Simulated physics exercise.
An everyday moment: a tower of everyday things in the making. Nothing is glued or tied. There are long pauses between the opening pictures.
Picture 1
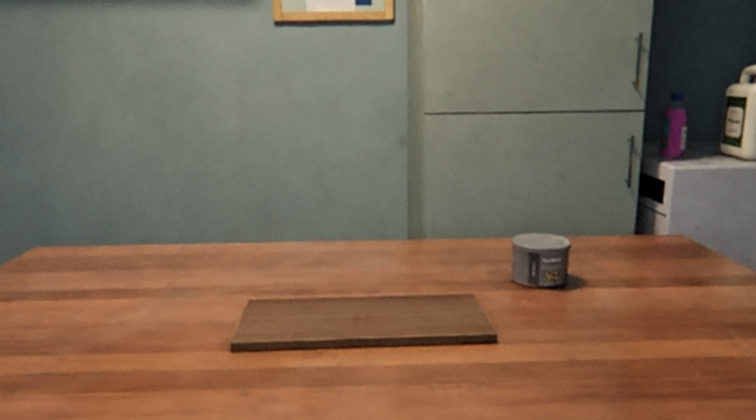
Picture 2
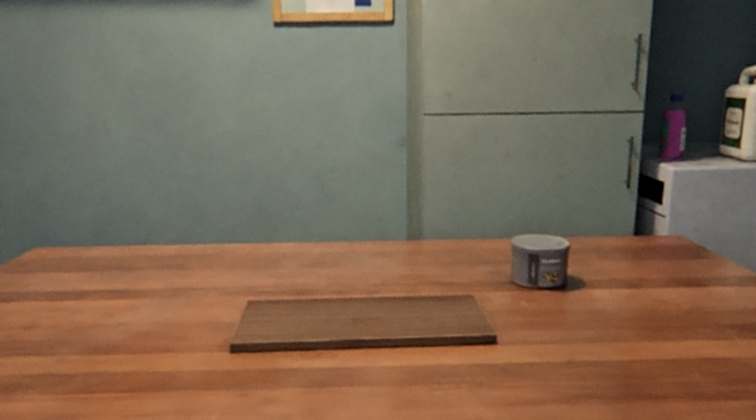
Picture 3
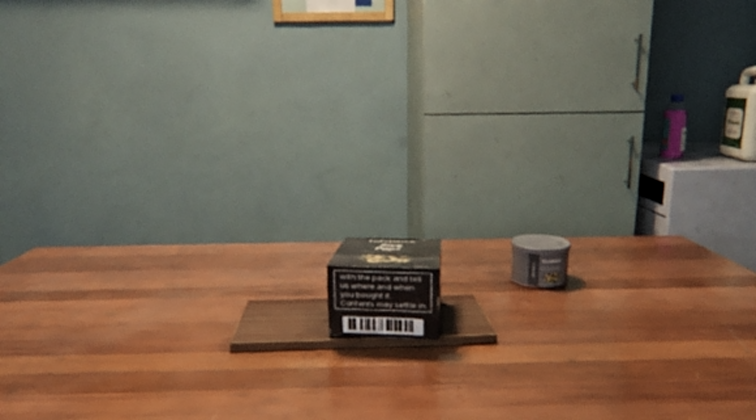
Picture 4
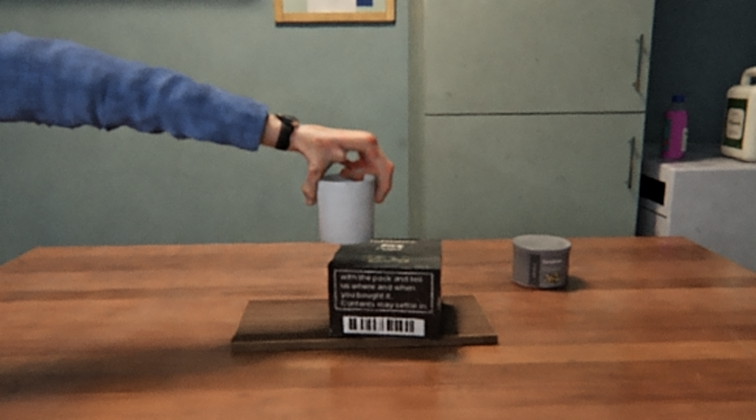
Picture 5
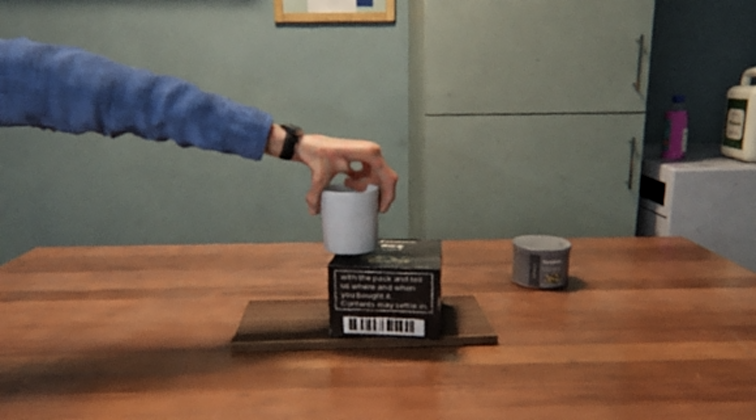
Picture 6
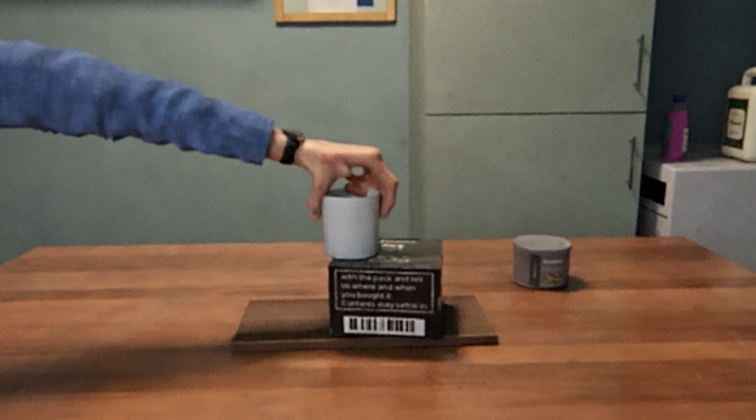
In the video, a brown board lies on a wooden table near a grey tub, and a black box then appears on the board. A hand reaching from the left lowers a white cup onto the box and keeps holding it.
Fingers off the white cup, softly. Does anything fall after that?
Here the pile holds.
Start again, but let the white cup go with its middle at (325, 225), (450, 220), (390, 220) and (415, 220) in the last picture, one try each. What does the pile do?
In the first case it loses its balance; in the second case it loses its balance; in the third case it holds; in the fourth case it holds.
Then, 0.20 s later than the last frame, all is still.
Then, 0.40 s later than the last frame, white cup resting near (351, 223).
When it is over, all 4 as before. End places, in pixels of the last picture, white cup near (352, 223). The pile keeps its balance.
